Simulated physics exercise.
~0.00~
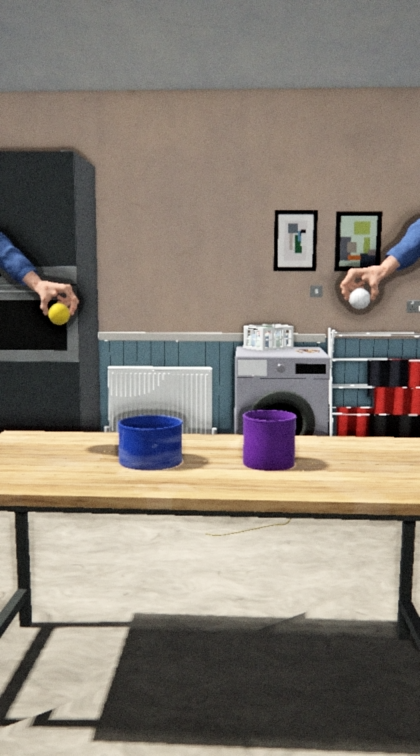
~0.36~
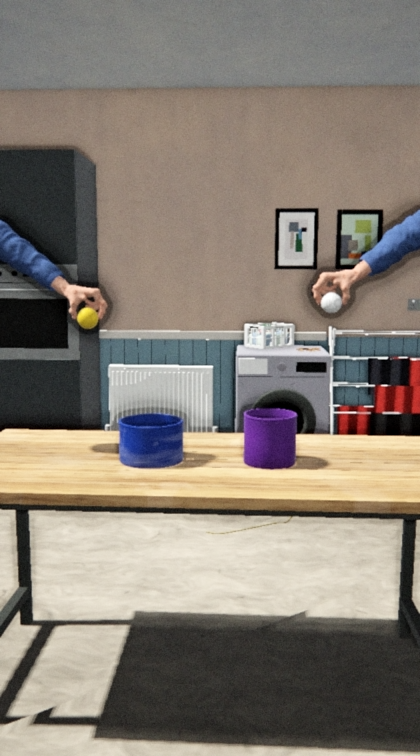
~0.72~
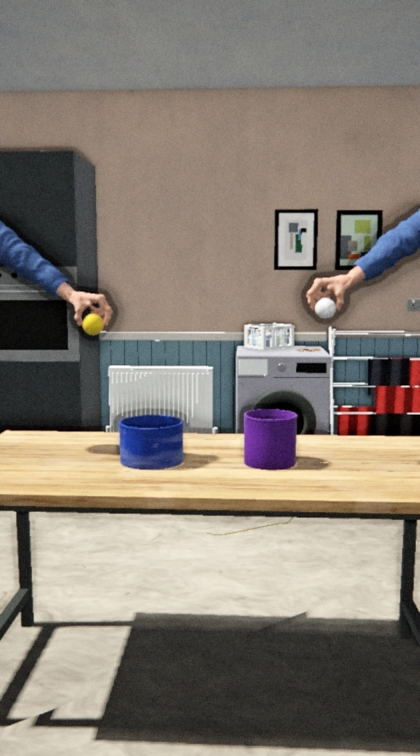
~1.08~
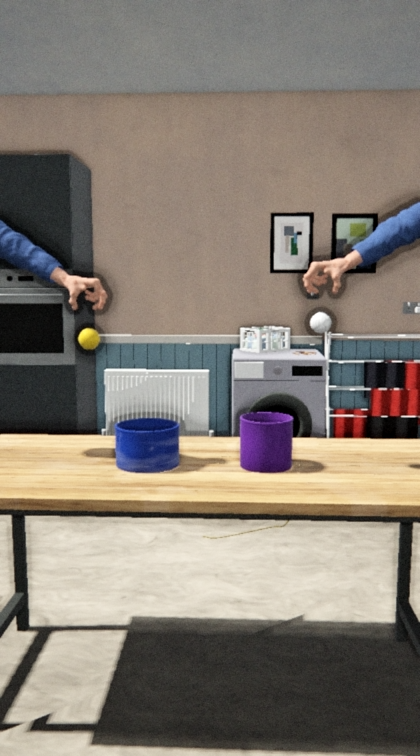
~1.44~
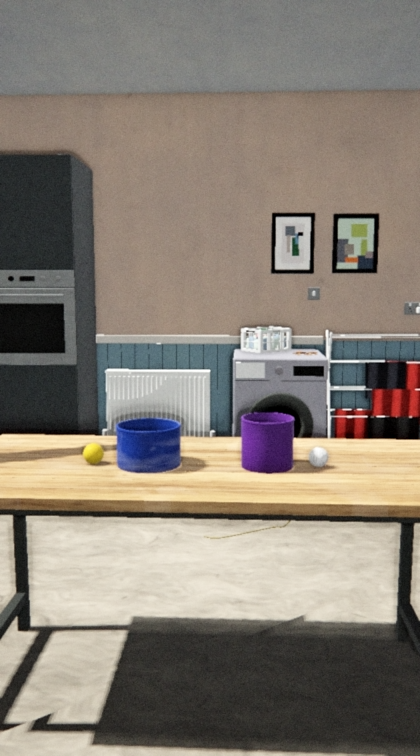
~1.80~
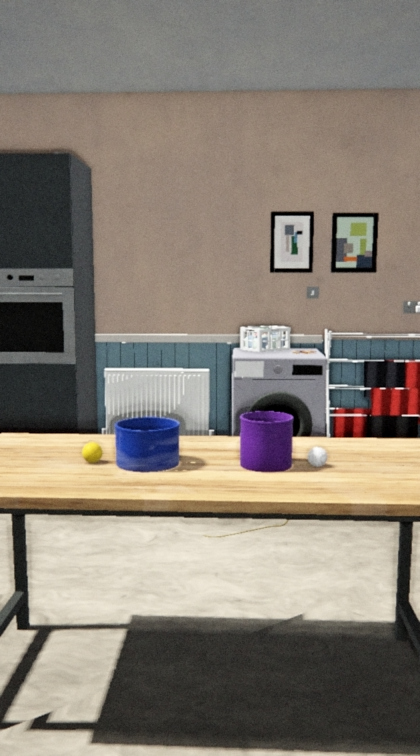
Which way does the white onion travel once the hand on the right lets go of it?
It moves down, dropping to the tabletop beside the purple bucket.
The clip opens on a wooden table holding a wide blue bin and a narrower purple bucket, with a hand above on each side, the left one gripping a yellow lemon and the right one a white onion. Both hands move inward toward the containers, then slow and dip slightly. They stop short of the openings, let go and draw back, and the lemon and onion drop. Both miss. The lemon ends up on the table to the left of the blue bin, and the onion rests to the right of the purple bucket.
